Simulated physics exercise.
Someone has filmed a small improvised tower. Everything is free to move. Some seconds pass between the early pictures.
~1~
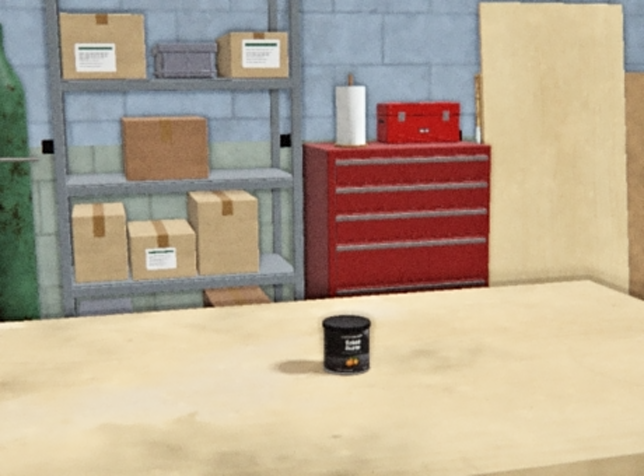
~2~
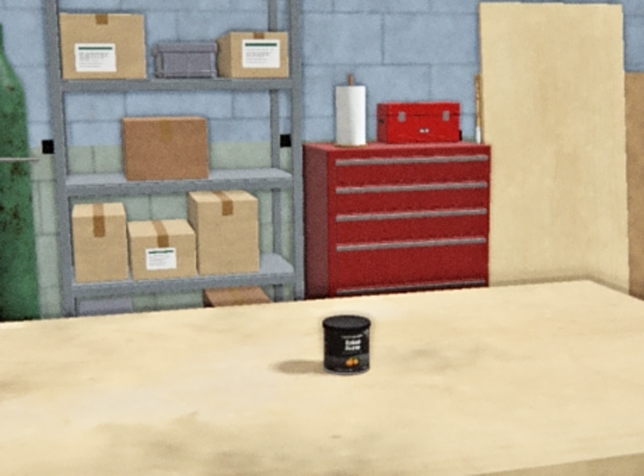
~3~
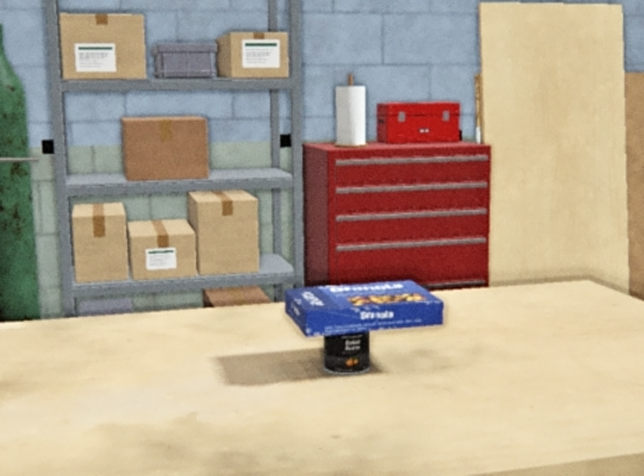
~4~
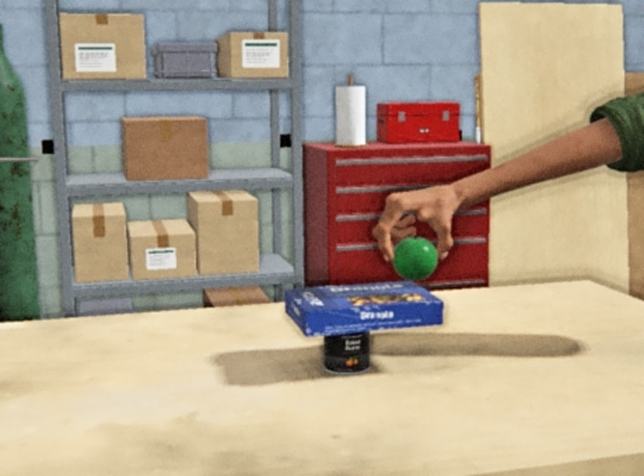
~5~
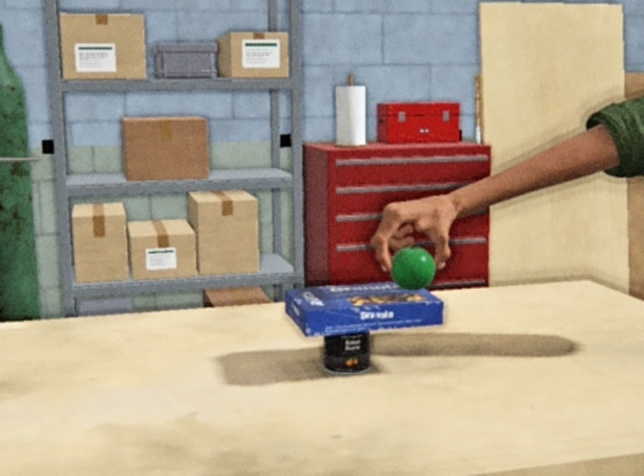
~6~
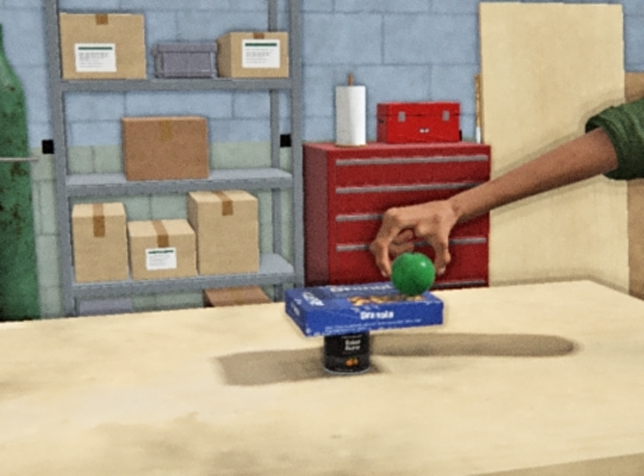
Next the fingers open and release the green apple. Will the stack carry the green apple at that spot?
Outcome: The stack loses its balance.
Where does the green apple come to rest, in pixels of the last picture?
At about (468, 345).
Then, 0.30 s after the last picture, green apple now fallen; blue packet tipped 50° from how it was.
Then, 0.40 s after the last picture, blue packet tipped 57° from how it was.
Then, 0.50 s after the last picture, blue packet tipped 50° from how it was.
At rest, fallen, green apple; tipped over in the stack, blue packet; black tin in place. Seen from the same camera at the end, green apple near (468, 345). The stack comes apart.
